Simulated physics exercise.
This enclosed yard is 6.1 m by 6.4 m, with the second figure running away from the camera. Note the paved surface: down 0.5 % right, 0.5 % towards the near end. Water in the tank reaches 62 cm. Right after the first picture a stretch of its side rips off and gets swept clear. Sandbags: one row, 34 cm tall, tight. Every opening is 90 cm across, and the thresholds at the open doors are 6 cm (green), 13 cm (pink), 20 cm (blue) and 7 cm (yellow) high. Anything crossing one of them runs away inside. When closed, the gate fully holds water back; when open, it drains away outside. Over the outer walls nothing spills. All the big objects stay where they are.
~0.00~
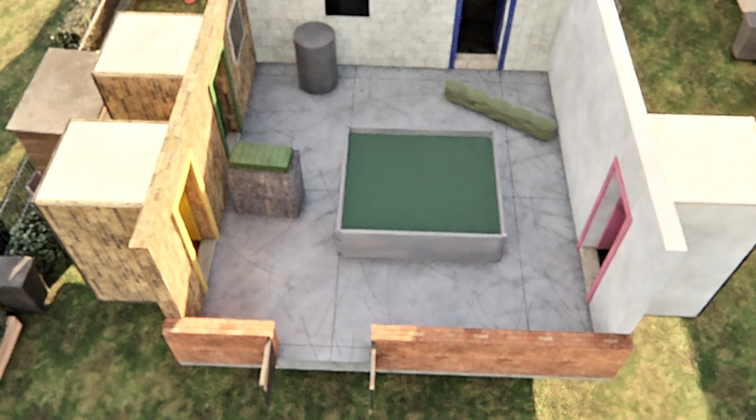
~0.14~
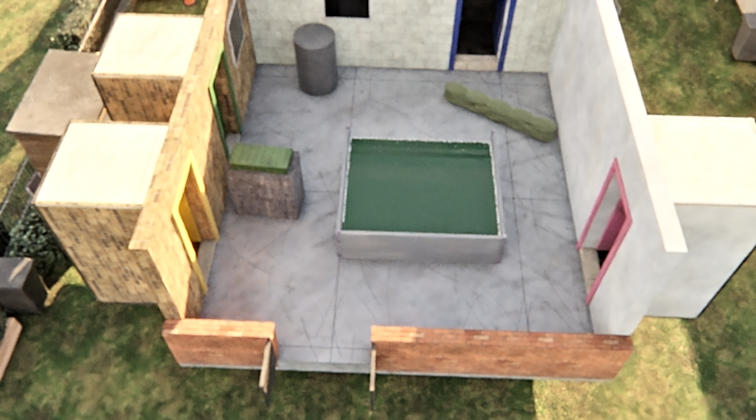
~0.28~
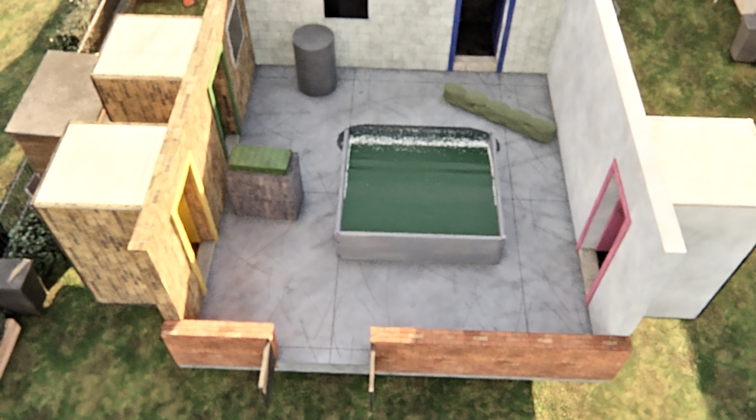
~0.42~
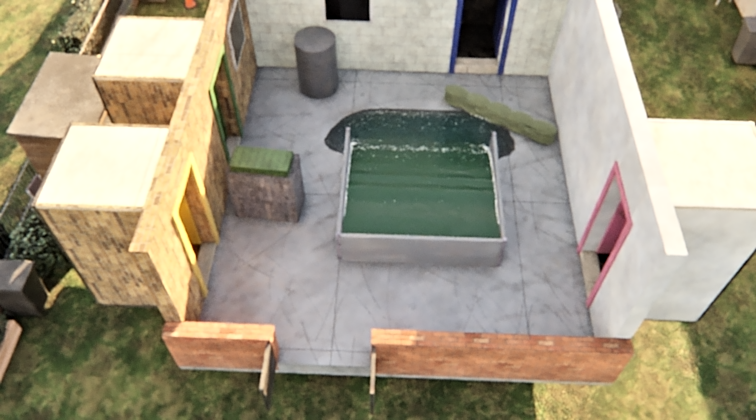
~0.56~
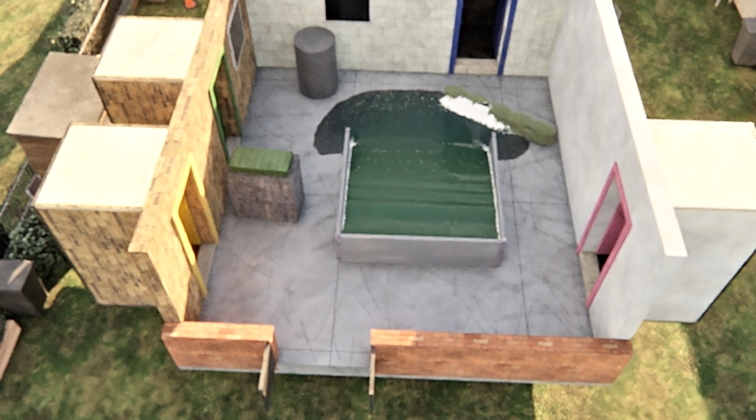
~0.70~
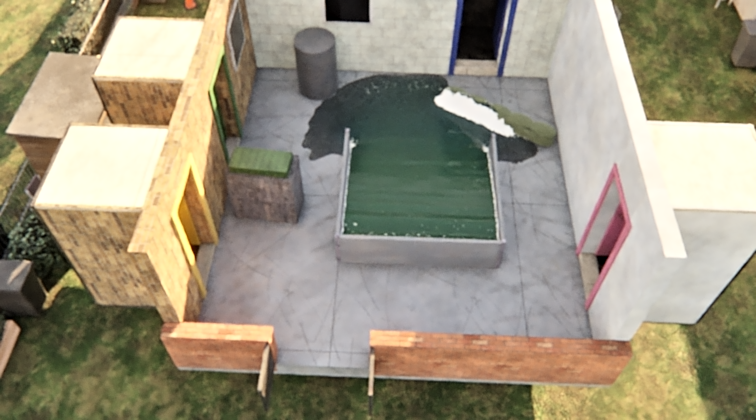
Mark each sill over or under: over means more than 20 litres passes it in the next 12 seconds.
Green door - over; pink door - under; blue door - under; yellow door - under.
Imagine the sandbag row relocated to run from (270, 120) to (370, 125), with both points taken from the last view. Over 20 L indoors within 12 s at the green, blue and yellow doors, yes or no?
With that change: Green exceeds it, blue exceeds it, yellow exceeds it.
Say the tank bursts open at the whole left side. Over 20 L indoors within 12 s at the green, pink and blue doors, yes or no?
Then: Green above, pink not over, blue below.
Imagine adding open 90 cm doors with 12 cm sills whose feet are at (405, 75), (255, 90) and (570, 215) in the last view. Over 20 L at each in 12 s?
Per doorway, in order: Sufficient / sufficient / insufficient.
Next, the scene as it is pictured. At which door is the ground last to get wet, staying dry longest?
The final one is the yellow door.
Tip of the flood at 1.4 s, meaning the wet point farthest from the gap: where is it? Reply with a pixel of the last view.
About pixel (309, 71).
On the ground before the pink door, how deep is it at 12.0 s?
About 9.0 cm.
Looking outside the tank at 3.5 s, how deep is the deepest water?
I'd put it at close to 30 cm.
After 1.4 s water covers 25 % of the floor and is deepest (48 cm) near (403, 75); green door not reached, pink door not reached, blue door 8 cm at the sill, 0 L in, yellow door not reached.
After 2.2 s water covers 40 % of the floor and is deepest (53 cm) near (360, 73); green door not reached, pink door not reached, blue door 13 cm at the sill, 0 L in, yellow door not reached.
After 3.5 s water covers 60 % of the floor and is deepest (30 cm) near (342, 84); green door 17 cm at the sill, 6 L in, pink door 5 cm at the sill, 0 L in, blue door 13 cm at the sill, 0 L in, yellow door not reached.
After 7.0 s water covers 95 % of the floor and is deepest (18 cm) near (531, 129); green door 12 cm at the sill, 156 L in, pink door 5 cm at the sill, 0 L in, blue door 16 cm at the sill, 4 L in, yellow door 2 cm at the sill, 0 L in.
After 12.0 s water covers 95 % of the floor and is deepest (13 cm) near (339, 201); green door 9 cm at the sill, 206 L in, pink door 9 cm at the sill, 0 L in, blue door 8 cm at the sill, 4 L in, yellow door 10 cm at the sill, 7 L in.
